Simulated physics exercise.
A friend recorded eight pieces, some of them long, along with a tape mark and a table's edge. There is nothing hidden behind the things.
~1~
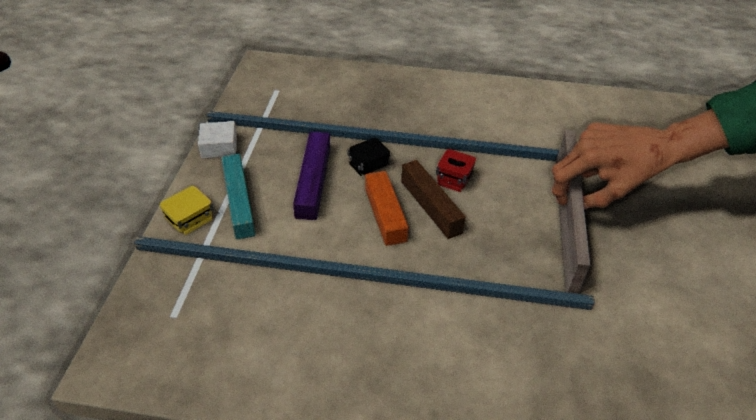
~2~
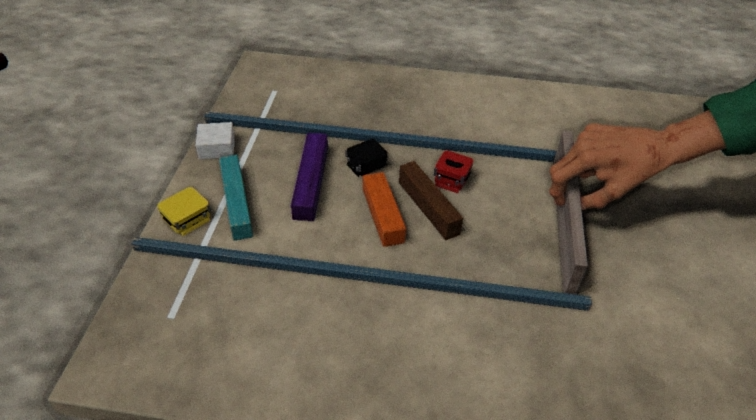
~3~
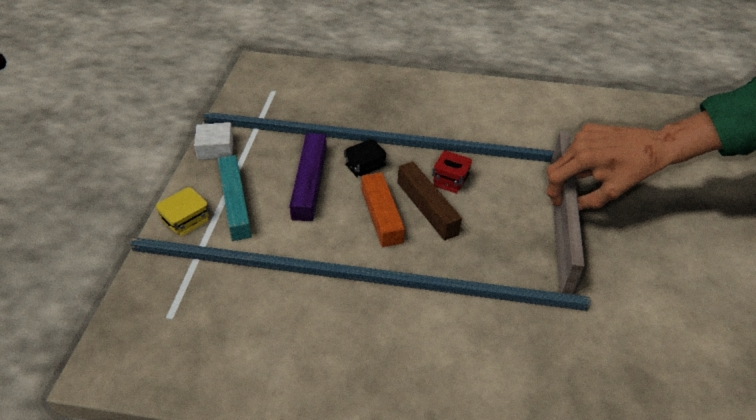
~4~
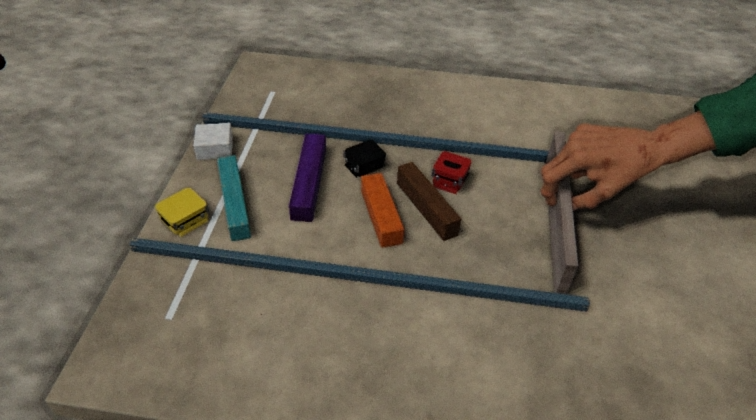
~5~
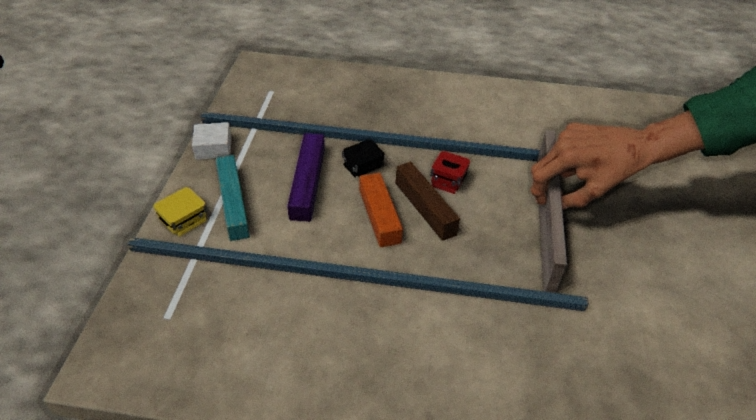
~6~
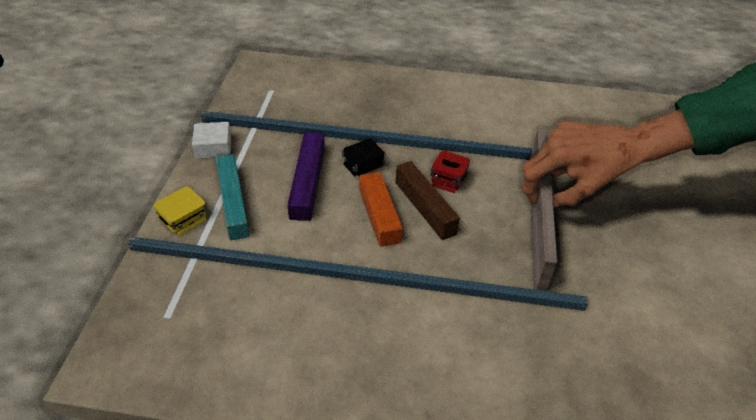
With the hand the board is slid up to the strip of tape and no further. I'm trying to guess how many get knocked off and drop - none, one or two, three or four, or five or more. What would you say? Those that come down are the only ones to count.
The push clears three or four off the end, I'd bet.
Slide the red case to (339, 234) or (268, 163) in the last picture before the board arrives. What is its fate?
Stays put; goes off the edge.
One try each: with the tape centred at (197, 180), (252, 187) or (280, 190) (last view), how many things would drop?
In order: 5, 2 and 0.
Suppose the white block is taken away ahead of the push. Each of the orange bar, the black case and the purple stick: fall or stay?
Orange bar: Is still there; black case: Is still there; purple stick: Is gone.
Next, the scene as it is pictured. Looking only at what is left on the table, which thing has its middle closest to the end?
Black case.
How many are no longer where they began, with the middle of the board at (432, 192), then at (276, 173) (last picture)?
Note: First position 2; second position 8.
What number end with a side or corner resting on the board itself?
Count: 3.
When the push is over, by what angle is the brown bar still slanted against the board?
Near 25 degrees.
A little later, none off yet; white block at rest near (212, 140); yellow case at rest near (181, 211); turquoise bar at rest near (232, 195).
Next, none off yet; white block shifted about its own width near (188, 139); yellow case shifted about its own width near (144, 212); turquoise bar shifted a little near (184, 197).
When it is over, the number that fall off is three or four; down, purple stick, turquoise bar, yellow case and white block.
